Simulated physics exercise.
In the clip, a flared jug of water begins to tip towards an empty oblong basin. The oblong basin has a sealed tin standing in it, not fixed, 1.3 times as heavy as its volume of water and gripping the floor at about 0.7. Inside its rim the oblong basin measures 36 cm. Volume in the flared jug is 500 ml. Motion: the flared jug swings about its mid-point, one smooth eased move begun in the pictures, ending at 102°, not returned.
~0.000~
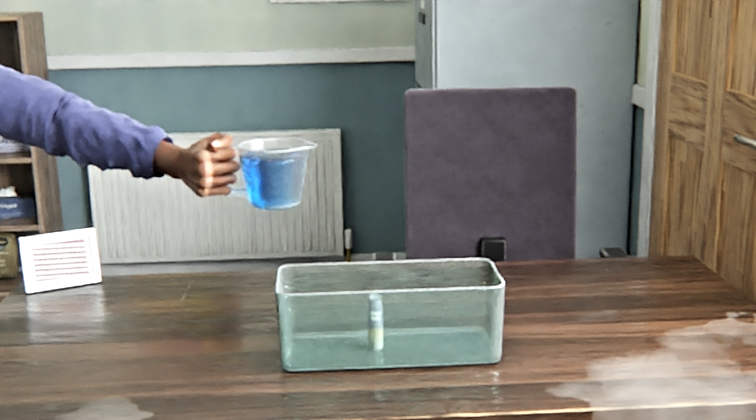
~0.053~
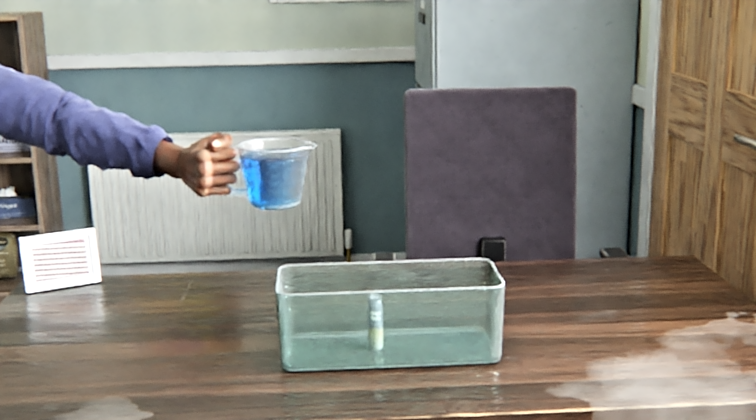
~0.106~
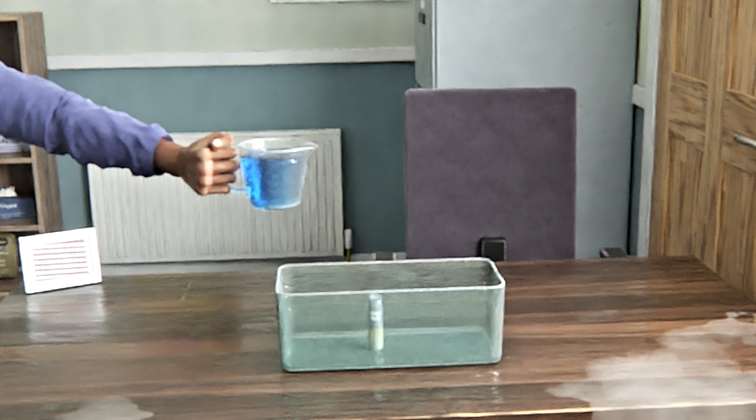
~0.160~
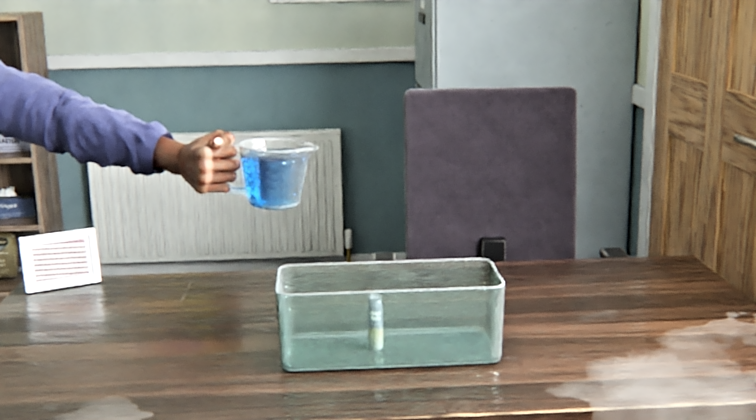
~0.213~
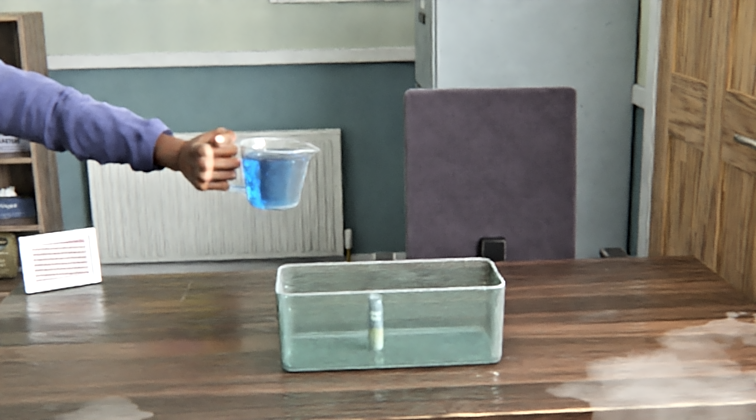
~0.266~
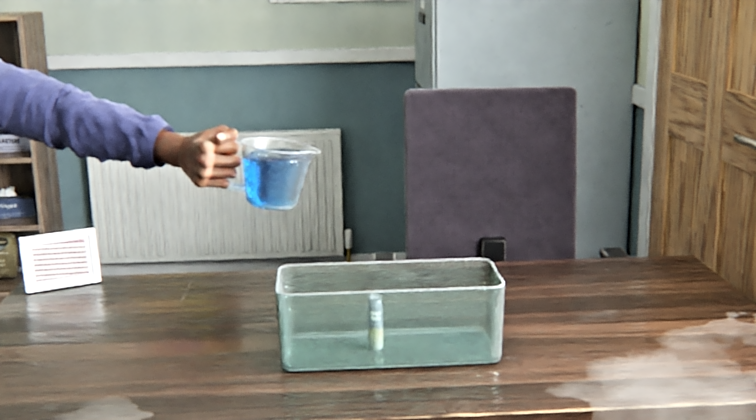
A hand holds a jug of blue water above a glass basin and tilts it slightly.
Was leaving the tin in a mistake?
Yes, it gets knocked over.
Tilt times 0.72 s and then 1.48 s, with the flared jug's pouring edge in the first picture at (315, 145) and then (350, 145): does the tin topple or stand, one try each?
Try 1: Tipped over; try 2: Still standing.
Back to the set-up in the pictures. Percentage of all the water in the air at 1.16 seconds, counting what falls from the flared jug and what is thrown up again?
Something like 18 per cent of the total.
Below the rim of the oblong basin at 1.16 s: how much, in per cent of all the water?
Some 64 percent.
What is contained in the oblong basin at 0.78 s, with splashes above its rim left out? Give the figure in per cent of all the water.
About 6%.
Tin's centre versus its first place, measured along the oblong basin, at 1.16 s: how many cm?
Centre to centre, close to 1 cm.
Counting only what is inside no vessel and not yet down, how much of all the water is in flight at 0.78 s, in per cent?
Around 20 in a hundred.
By 0.78 s the tilt is 55° and 74 per cent is still to pour; the tin stands where it began.
By 1.16 s the tilt is 90° and 17 per cent is still to pour; the tin leans 7°.
By 1.55 s the tilt is 102° and 0 per cent is still to pour; the tin lies on its side.
By 1.98 s the tilt is 102° and 0 per cent is still to pour; the tin lies on its side.
At rest the tin lies on its side.
